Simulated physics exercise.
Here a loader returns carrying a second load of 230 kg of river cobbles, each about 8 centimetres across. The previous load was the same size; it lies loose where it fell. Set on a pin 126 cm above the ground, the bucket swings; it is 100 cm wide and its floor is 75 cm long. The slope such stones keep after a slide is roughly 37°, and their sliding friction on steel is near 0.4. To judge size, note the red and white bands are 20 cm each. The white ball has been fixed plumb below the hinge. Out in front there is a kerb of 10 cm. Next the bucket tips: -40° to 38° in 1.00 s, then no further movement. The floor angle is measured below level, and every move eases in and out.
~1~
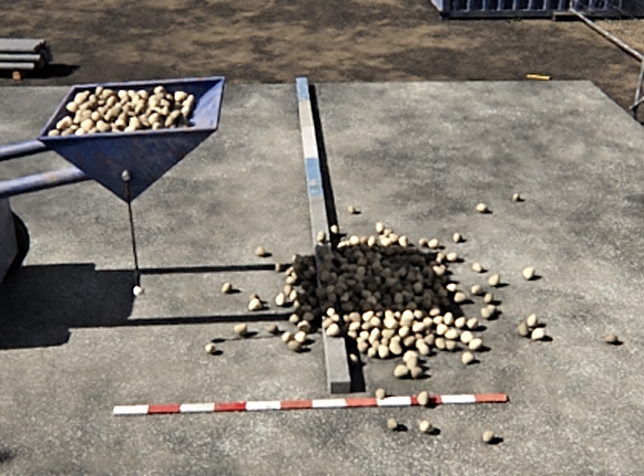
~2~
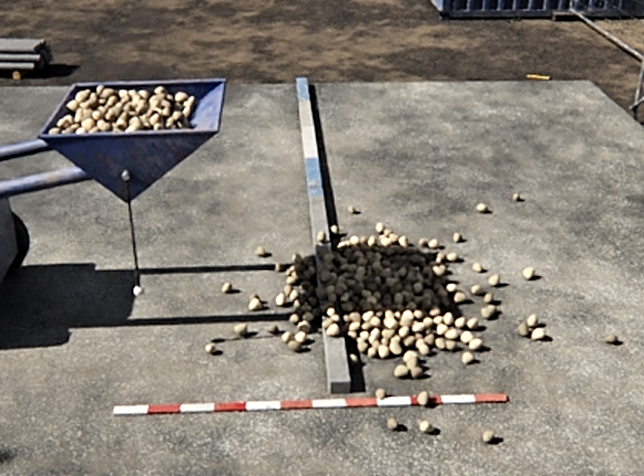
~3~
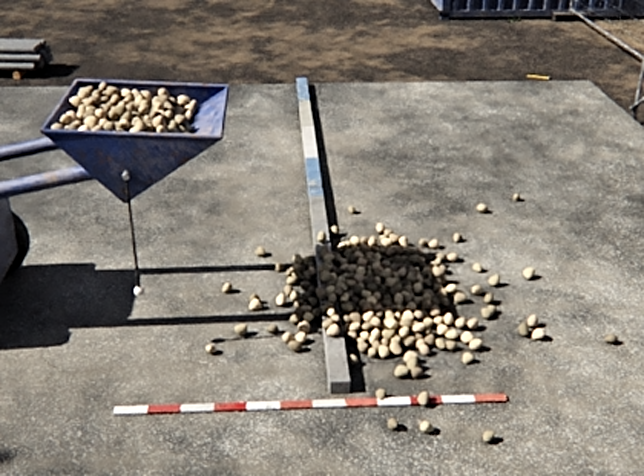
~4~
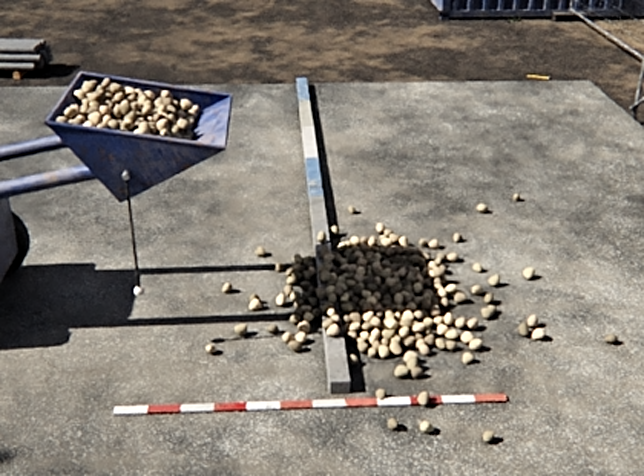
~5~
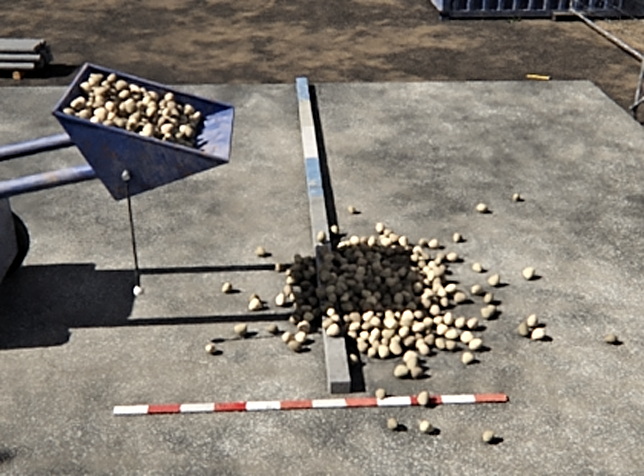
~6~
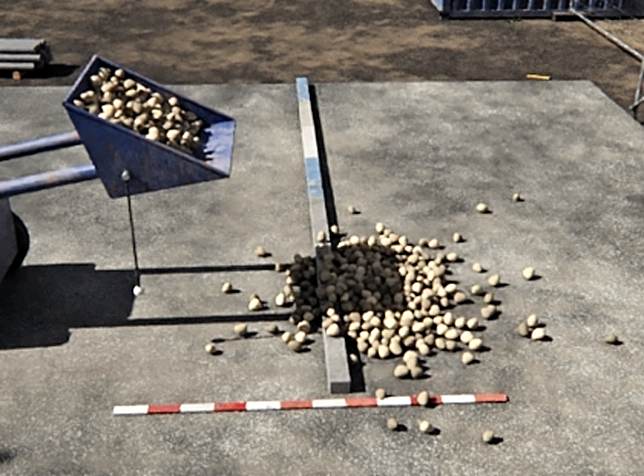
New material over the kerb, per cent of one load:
1 per cent.
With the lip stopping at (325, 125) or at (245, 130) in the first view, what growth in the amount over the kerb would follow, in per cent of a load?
First place about 85 %, second about 10 %.
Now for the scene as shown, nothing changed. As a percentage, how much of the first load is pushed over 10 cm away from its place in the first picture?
5 %.
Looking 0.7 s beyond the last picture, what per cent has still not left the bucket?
About 60 per cent is held.
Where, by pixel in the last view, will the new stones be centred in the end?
They come to rest centred about (278, 292).
Then, 0.3 s after the last picture the floor is at 26°; in per cent of one load, 100 in the bucket, 15 on this side of the kerb, 85 over the kerb; the foremost stones are at (571, 296).
Then, 0.7 s after the last picture the floor is at 38°; in per cent of one load, 58 in the bucket, 57 on this side of the kerb, 85 over the kerb; the foremost stones are at (571, 296).
Then, 1.0 s after the last picture the floor is at 38°; in per cent of one load, 11 in the bucket, 104 on this side of the kerb, 85 over the kerb; the foremost stones are at (571, 296).
Then, 3.5 s after the last picture the floor is at 38°; in per cent of one load, 0 in the bucket, 114 on this side of the kerb, 86 over the kerb; the foremost stones are at (571, 296). Net gain over the kerb, 1.
